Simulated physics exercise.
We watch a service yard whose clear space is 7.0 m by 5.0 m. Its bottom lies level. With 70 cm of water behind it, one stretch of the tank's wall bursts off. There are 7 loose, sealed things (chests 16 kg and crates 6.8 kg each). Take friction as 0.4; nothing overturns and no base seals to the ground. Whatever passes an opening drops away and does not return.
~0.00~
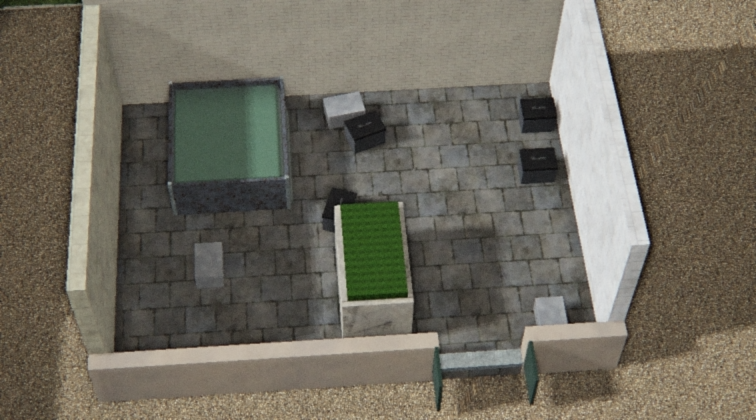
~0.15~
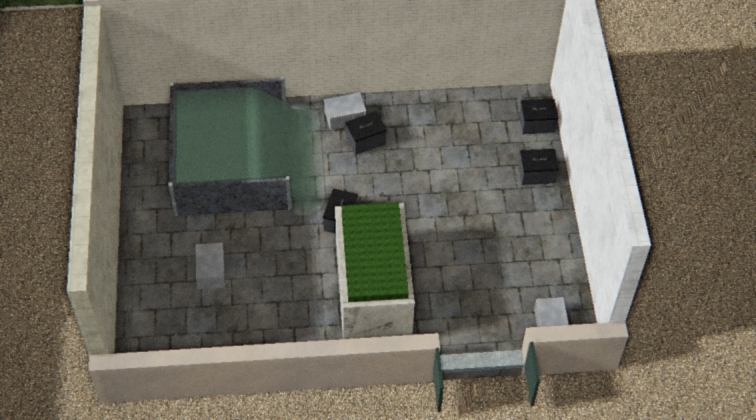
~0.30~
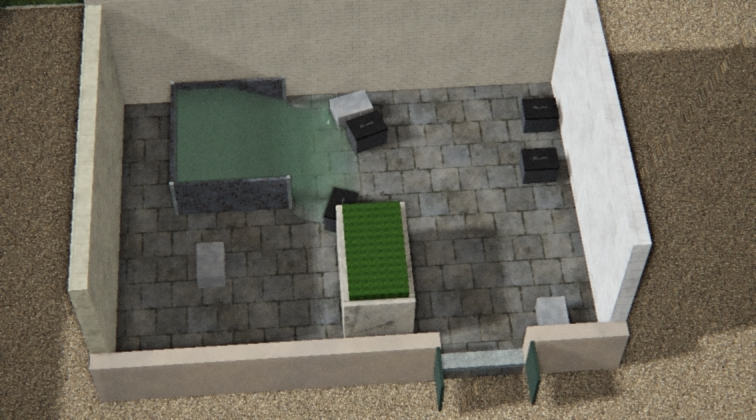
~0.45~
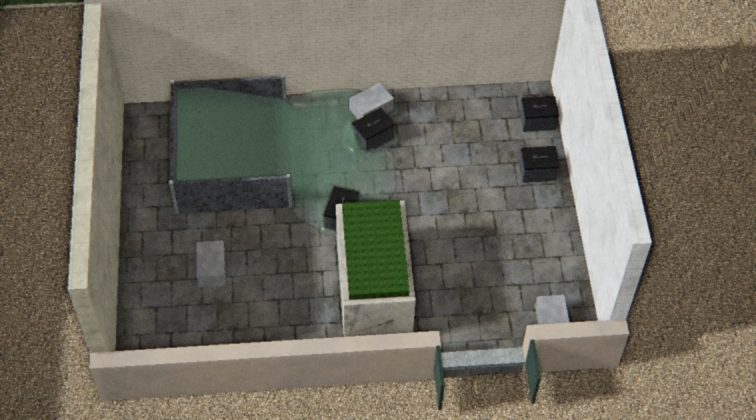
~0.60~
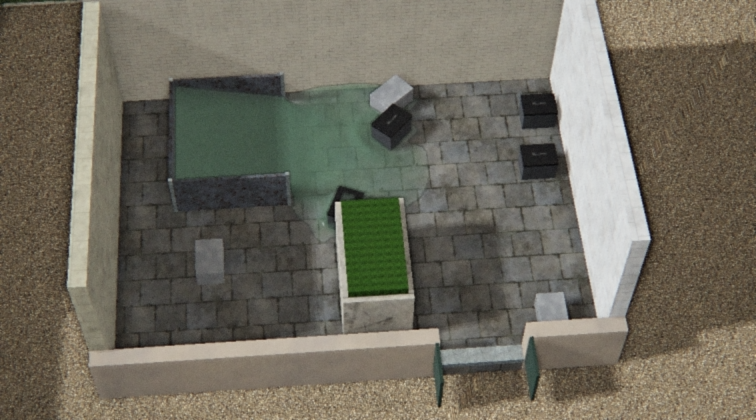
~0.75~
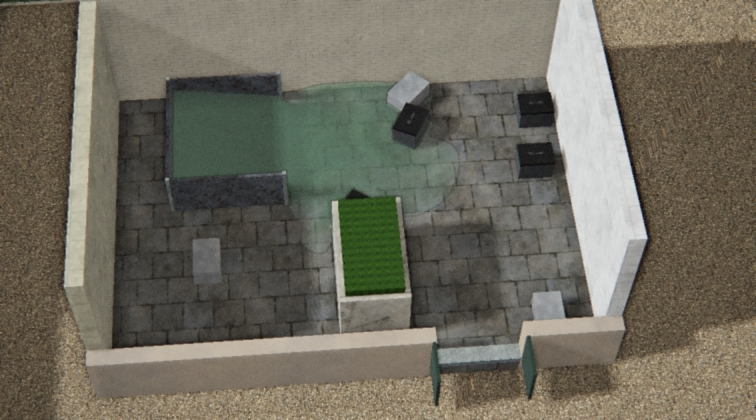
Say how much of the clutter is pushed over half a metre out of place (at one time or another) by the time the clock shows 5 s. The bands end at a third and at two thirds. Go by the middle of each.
That comes to at least two thirds.
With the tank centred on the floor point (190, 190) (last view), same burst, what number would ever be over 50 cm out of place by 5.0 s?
Then 6.
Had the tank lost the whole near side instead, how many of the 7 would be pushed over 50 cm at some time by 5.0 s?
In that case 3 of them.
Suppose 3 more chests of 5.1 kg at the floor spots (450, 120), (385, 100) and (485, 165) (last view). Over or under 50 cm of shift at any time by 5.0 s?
In that order: Past it, past it, past it.
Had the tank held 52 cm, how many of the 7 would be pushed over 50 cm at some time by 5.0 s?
Then 6.
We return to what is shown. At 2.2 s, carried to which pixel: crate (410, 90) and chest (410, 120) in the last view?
Around (529, 70) and (547, 123).
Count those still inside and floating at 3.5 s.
At that moment 6.
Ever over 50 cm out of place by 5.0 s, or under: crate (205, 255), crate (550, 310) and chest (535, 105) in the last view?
In turn: Less, more, over.
After 1.1 s 3 of 7 are over 50 cm from their spots; 1 afloat.
After 2.2 s 3 of 7 are over 50 cm from their spots; 4 afloat.
After 3.5 s 6 of 7 are over 50 cm from their spots; 6 afloat.
After 5.0 s 6 of 7 are over 50 cm from their spots, and 6 have been at some point; 6 afloat.
